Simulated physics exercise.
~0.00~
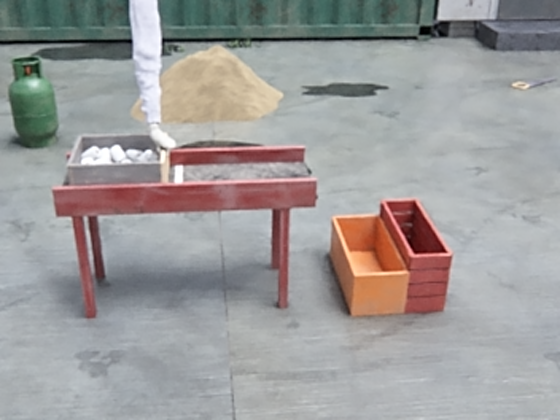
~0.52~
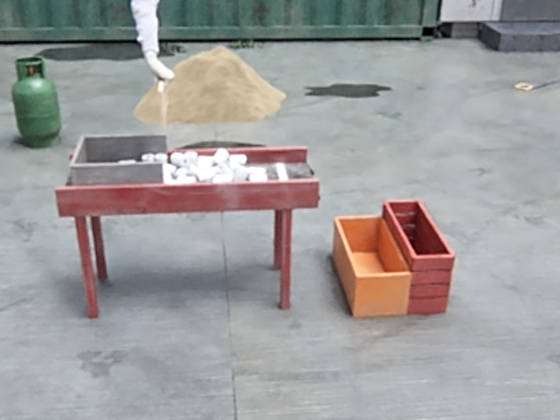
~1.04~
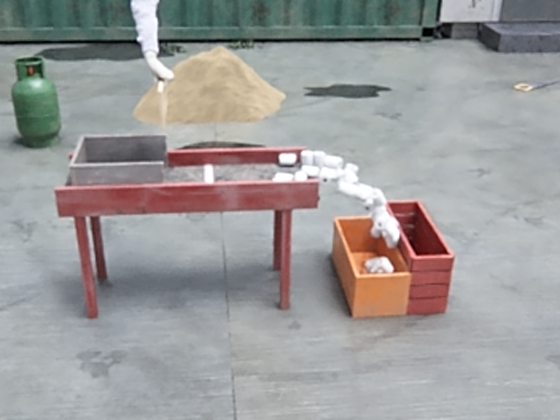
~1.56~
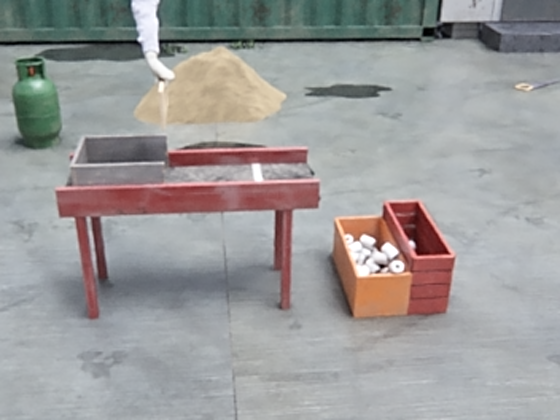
In the video, a gloved hand draws back from a grey pen on a red-framed conveyor belt, and loose white rolls travel right along the belt, spill off its end and drop mostly into an orange box, with a few in the red tub beyond.
